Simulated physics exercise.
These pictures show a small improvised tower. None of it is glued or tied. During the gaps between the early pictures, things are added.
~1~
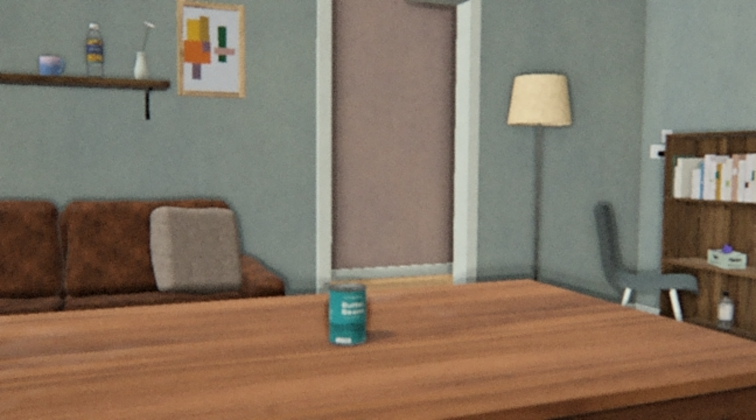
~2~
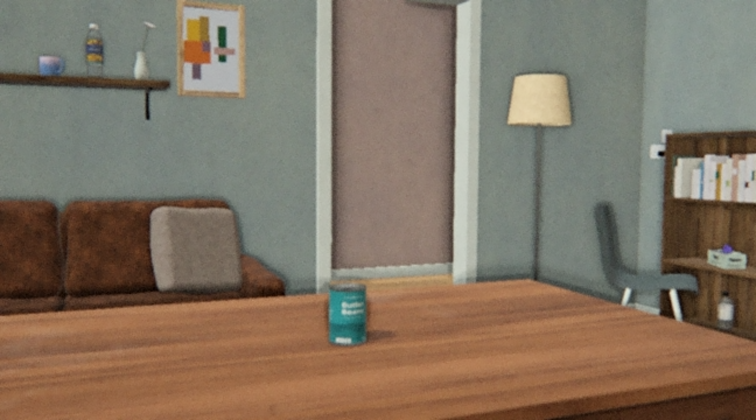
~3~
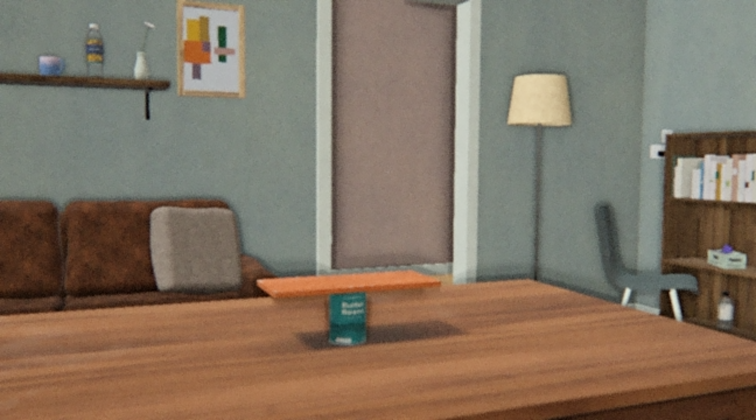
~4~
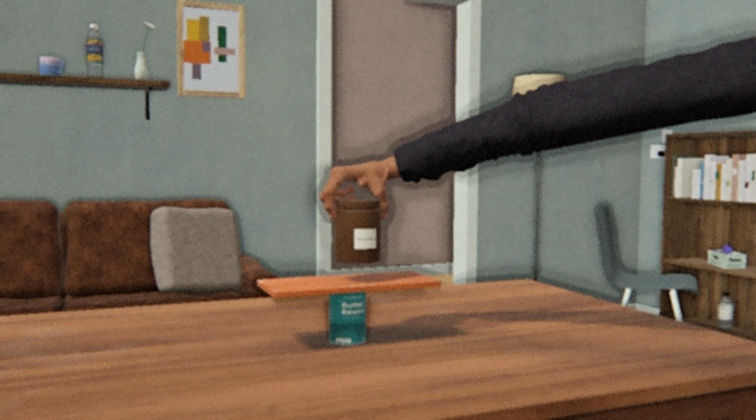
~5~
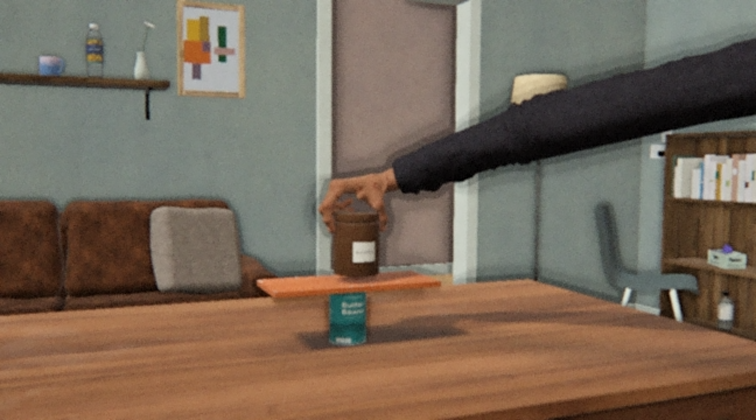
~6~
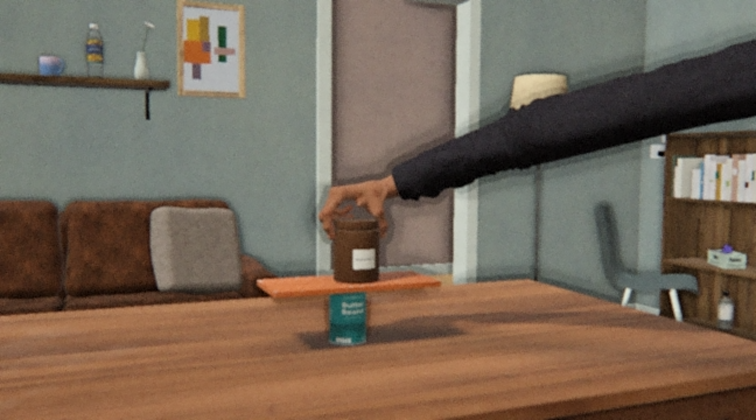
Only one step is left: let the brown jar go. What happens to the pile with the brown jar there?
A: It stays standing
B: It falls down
It stays standing (A).
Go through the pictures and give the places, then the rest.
In the first frame, the last thing is not in view yet.
In the second frame, the last thing is not in view yet.
In the third frame, the last thing is not in view yet; orange board (349, 283).
The fourth frame shows on its way; brown jar (358, 230); orange board (349, 283).
The fifth frame shows on its way; brown jar (357, 243); orange board (349, 283).
The sixth frame shows in place under the hand; brown jar (357, 250); orange board (349, 283).
Then, 0.30 s on from there, no change.
Then, 0.70 s on from there, brown jar resting near (357, 250).
In the end, all 3 unmoved. At the end, from the last picture's camera, brown jar near (357, 250). The stack stays up.
